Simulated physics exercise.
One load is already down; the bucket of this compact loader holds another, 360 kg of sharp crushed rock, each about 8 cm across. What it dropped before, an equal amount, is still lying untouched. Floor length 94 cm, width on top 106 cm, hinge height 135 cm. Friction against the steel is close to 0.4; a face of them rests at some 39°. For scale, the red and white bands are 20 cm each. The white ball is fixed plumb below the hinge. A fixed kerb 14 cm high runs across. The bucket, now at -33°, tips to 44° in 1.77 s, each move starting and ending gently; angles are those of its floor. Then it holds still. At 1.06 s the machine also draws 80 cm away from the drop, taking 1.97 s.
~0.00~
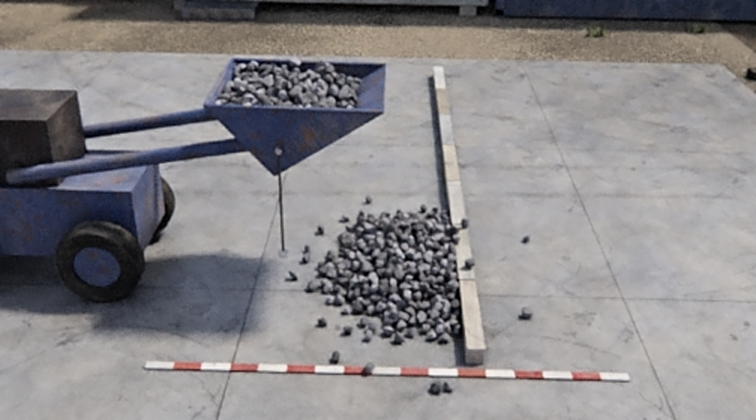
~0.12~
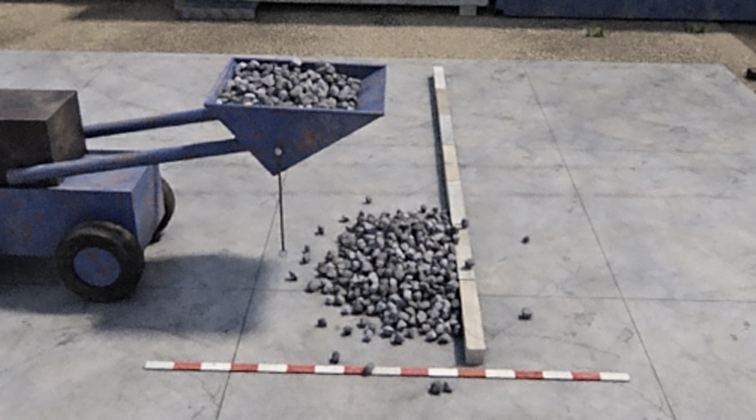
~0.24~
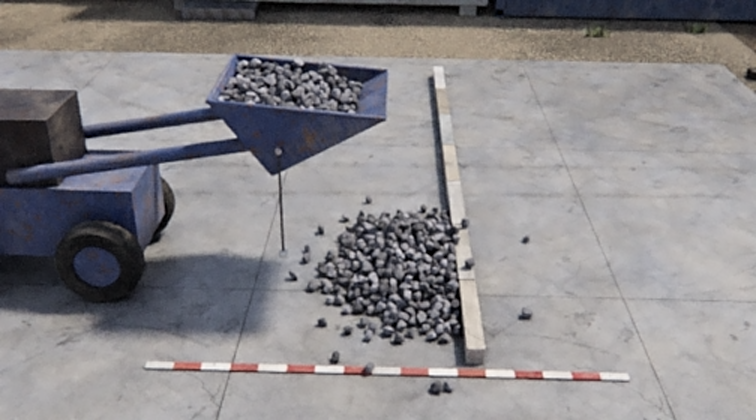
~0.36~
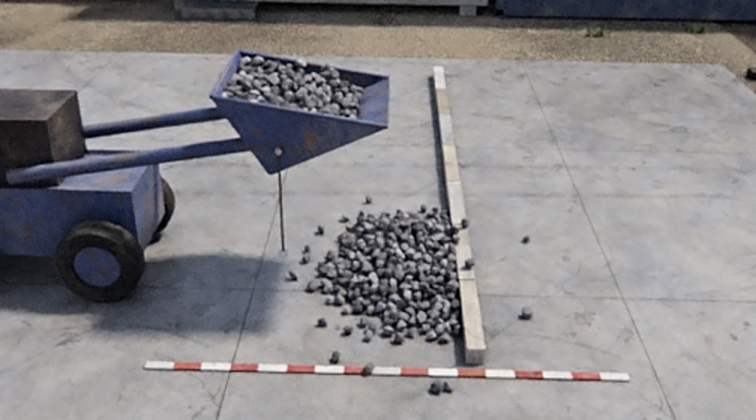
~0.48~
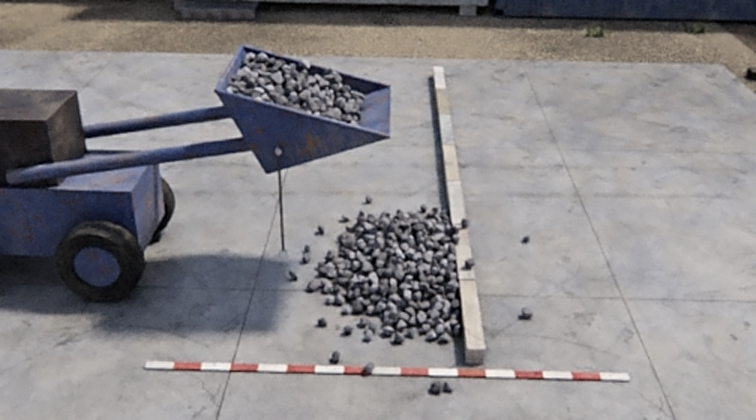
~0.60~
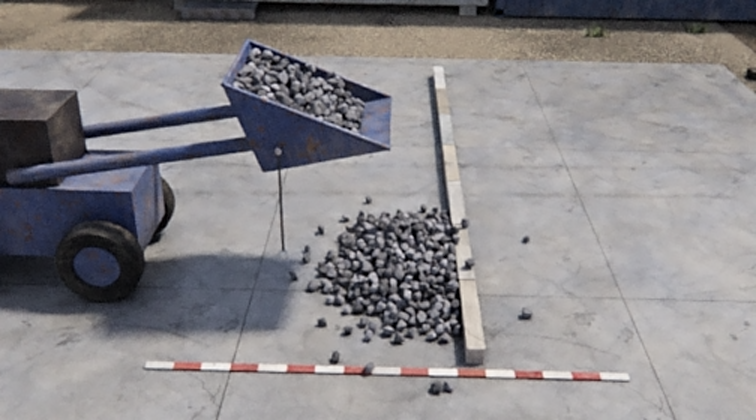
In this clip, a blue loader holds a bucket of grey stones above a concrete floor, and the bucket gradually tilts forward to the right while an earlier heap beside a long kerb lies still.
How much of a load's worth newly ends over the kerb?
Some 0 per cent is added.
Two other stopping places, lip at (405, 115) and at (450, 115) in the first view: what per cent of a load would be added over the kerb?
Near 0 per cent from the first place, 10 from the second.
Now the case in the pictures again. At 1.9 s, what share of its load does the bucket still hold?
Roughly 15 per cent is still inside.
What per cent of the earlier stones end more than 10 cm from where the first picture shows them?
Roughly 5 per cent of them.
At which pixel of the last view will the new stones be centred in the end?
Around (348, 253).
After 1.3 s the floor is at 32°; in per cent of one load, 99 in the bucket, 101 on this side of the kerb; the foremost stones are at (477, 263).
After 1.9 s the floor is at 44°; in per cent of one load, 15 in the bucket, 185 on this side of the kerb; the foremost stones are at (477, 263).
After 3.5 s the floor is at 44°; in per cent of one load, 0 in the bucket, 200 on this side of the kerb; the foremost stones are at (477, 263).
After 6.1 s the floor is at 44°; in per cent of one load, 0 in the bucket, 200 on this side of the kerb; the foremost stones are at (477, 263). Net gain over the kerb, 0.
